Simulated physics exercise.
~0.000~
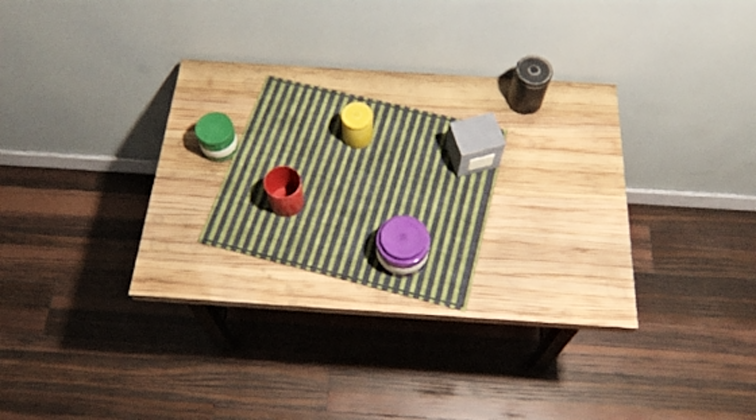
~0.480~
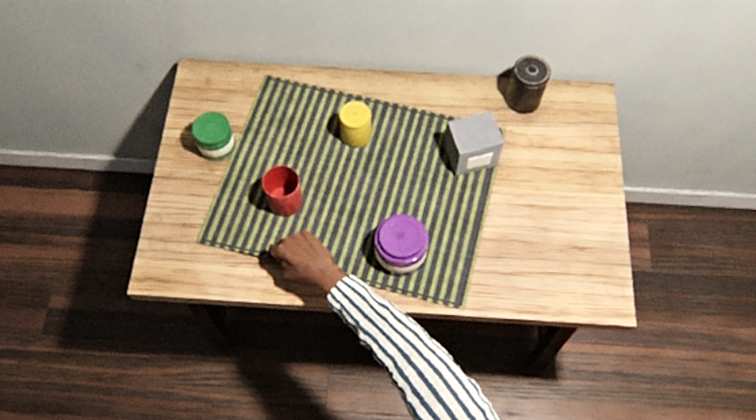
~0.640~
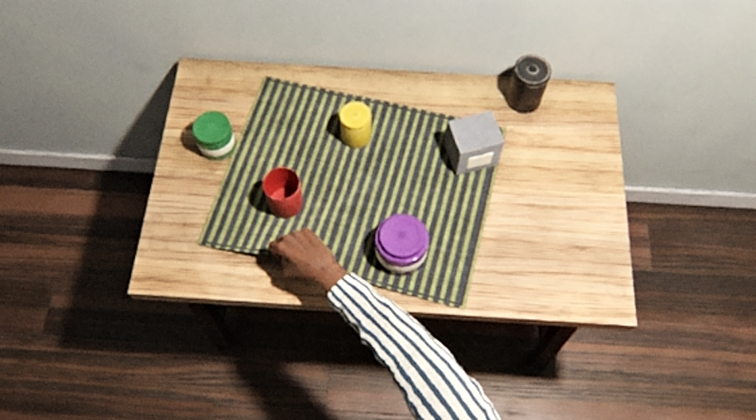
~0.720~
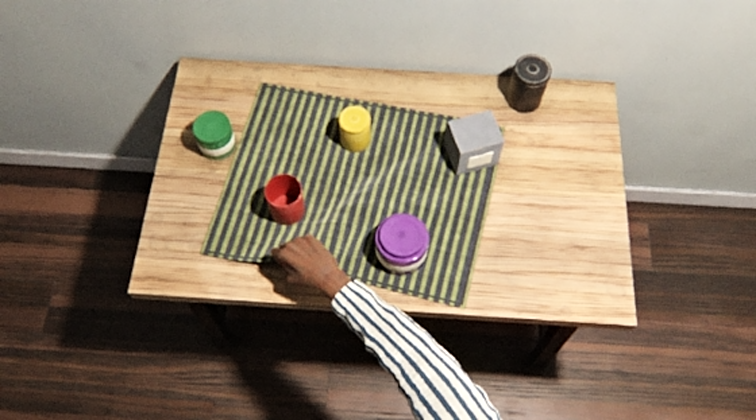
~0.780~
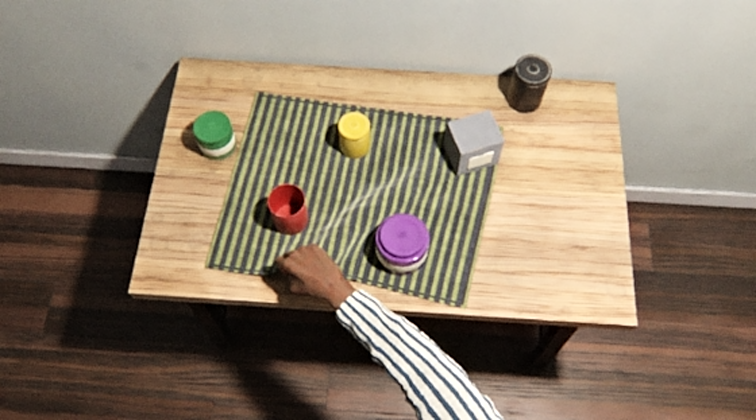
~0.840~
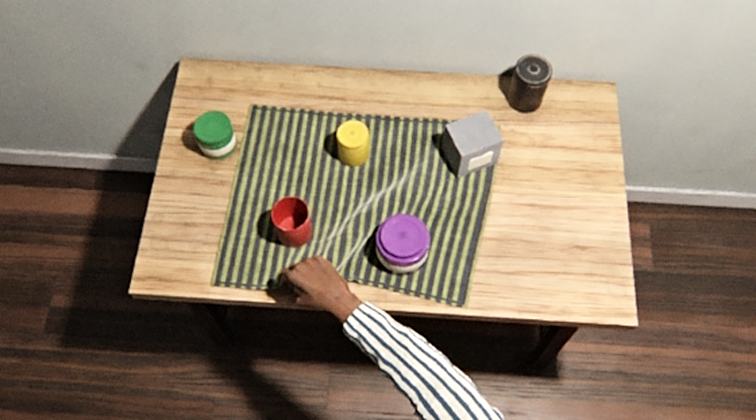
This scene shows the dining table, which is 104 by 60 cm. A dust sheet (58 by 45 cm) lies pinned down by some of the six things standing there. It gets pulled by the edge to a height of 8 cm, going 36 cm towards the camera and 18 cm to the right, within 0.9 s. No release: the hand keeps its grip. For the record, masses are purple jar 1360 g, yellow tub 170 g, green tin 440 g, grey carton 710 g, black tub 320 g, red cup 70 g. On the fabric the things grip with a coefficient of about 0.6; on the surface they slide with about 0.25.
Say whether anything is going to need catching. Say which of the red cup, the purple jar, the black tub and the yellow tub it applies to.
Red cup: Yes, it falls; purple jar: Yes, it falls; black tub: No, it stays; yellow tub: Yes, it falls.
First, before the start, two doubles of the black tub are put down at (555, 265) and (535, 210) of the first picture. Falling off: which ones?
Taking them as listed: Is left on top, then is left on top.
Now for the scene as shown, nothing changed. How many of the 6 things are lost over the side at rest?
Total: 3.
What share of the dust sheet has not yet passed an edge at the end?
I'd say close to 0 per cent of it.
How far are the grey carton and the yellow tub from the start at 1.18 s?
For the grey carton, 10 centimetres, and for the yellow tub, 25 centimetres.
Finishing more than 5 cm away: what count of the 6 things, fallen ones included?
4 in all.
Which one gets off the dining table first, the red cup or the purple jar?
Red.
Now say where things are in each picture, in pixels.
The first frame shows red cup (282, 182); purple jar (404, 237); black tub (534, 70); yellow tub (357, 115); dust sheet corners (198, 242) (268, 75) (465, 311).
The second frame shows green tin (211, 127); dust sheet corners (197, 242) (265, 75); grip (283, 261).
The third frame shows red cup (281, 183); dust sheet corners (198, 244) (265, 76); grip (283, 258).
The fourth frame shows red cup (283, 190); yellow tub (355, 119); dust sheet corners (200, 254) (261, 82); grip (285, 265).
The fifth frame shows red cup (286, 200); yellow tub (354, 125); dust sheet corners (205, 268) (257, 92); grip (289, 274).
The sixth frame shows red cup (290, 213); purple jar (403, 235); black tub (534, 69); yellow tub (353, 133); dust sheet corners (211, 286) (250, 104) (467, 309); grip (295, 285).
At 1.0 s, 90 % of the dust sheet is still over the top; red cup 18 cm off its start, yellow tub 15 cm off its start, purple jar 3 cm off its start.
At 1.2 s, 70 % of the dust sheet is still over the top; red cup on its side, 28 cm off its start, yellow tub 27 cm off its start, purple jar 10 cm off its start.
At 1.4 s, 40 % of the dust sheet is still over the top; red cup over the edge, yellow tub 41 cm off its start at (288, 280), purple jar 26 cm off its start at (369, 359).
At 1.5 s, 0 % of the dust sheet is still over the top; purple jar lifted 28 cm, red cup over the edge, yellow tub lifted 16 cm.
At 3.1 s, 0 % of the dust sheet is still over the top; purple jar over the edge, yellow tub over the edge, red cup over the edge, black tub 0 cm off its start at (534, 69).
